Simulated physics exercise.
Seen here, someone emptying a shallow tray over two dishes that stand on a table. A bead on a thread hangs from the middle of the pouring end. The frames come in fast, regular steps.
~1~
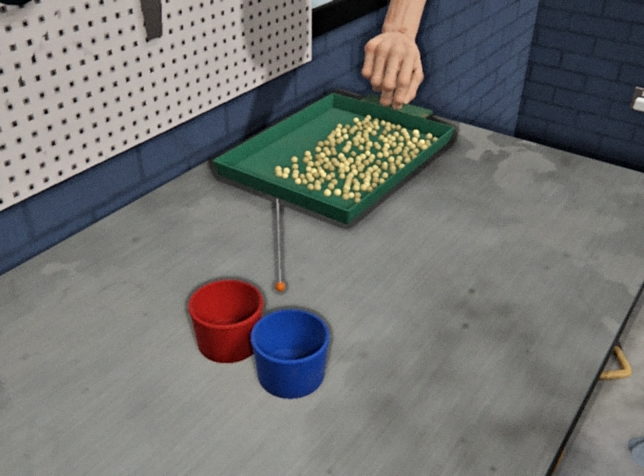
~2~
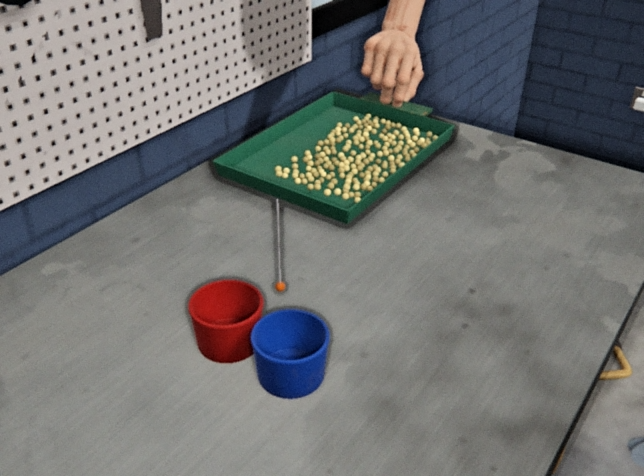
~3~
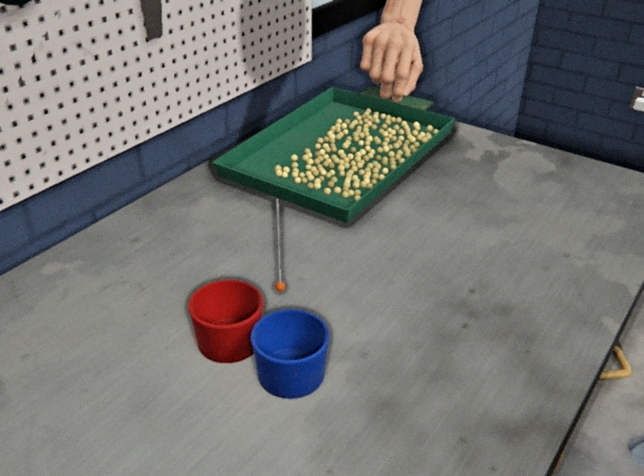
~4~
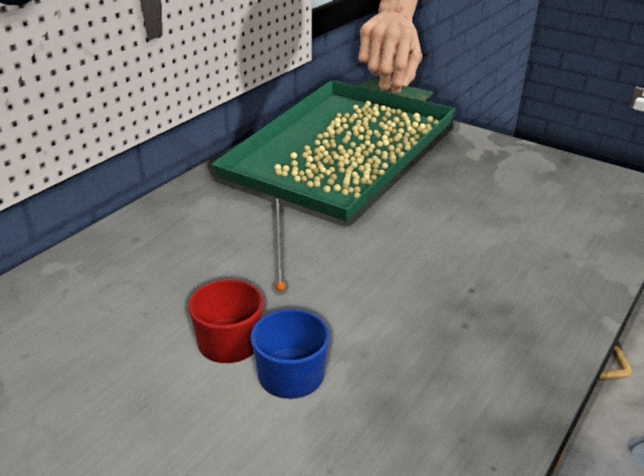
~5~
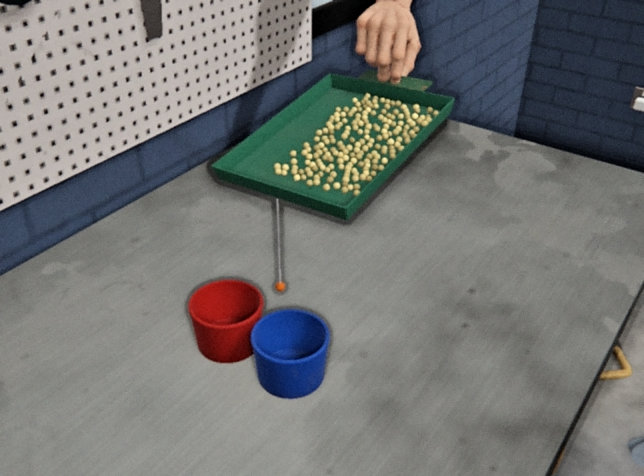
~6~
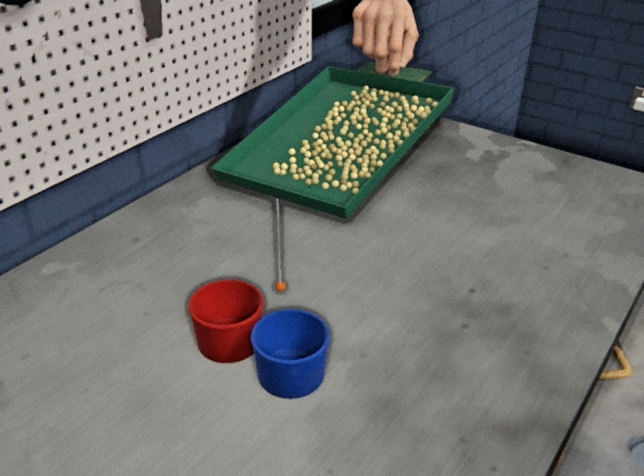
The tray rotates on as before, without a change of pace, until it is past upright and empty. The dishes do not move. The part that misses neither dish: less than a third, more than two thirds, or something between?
Caught overall: Between a third and two thirds.
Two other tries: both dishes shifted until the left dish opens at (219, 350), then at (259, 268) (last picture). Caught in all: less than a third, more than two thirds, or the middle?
In turn: Below one third; under a third.
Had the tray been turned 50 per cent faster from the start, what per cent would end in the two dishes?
Close to 40 per cent.
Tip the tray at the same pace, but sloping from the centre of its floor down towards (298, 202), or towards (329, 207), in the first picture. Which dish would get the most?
The first try: The dish on the right. The second: Right.
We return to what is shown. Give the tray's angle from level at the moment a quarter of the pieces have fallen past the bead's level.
At some 105 degrees.
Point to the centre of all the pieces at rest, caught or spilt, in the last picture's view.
Close to (220, 327).
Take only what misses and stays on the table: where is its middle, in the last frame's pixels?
Around (201, 304).
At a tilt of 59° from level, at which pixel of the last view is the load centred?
Roughly at (262, 170).
Soon, tray tipped steeply; nearly all on the tray; a stray few in the left dish; a stray few outside both; a stray few in the air.
A while on, tray tipped right over; most on the tray; a stray few in the left dish; a small part outside both; a small part in the air.
Towards the end, tray tipped past a quarter turn; about half in the left dish; about half outside both.
Finally, tray tipped past a quarter turn; none in the right dish; about half in the left dish; about half outside both.
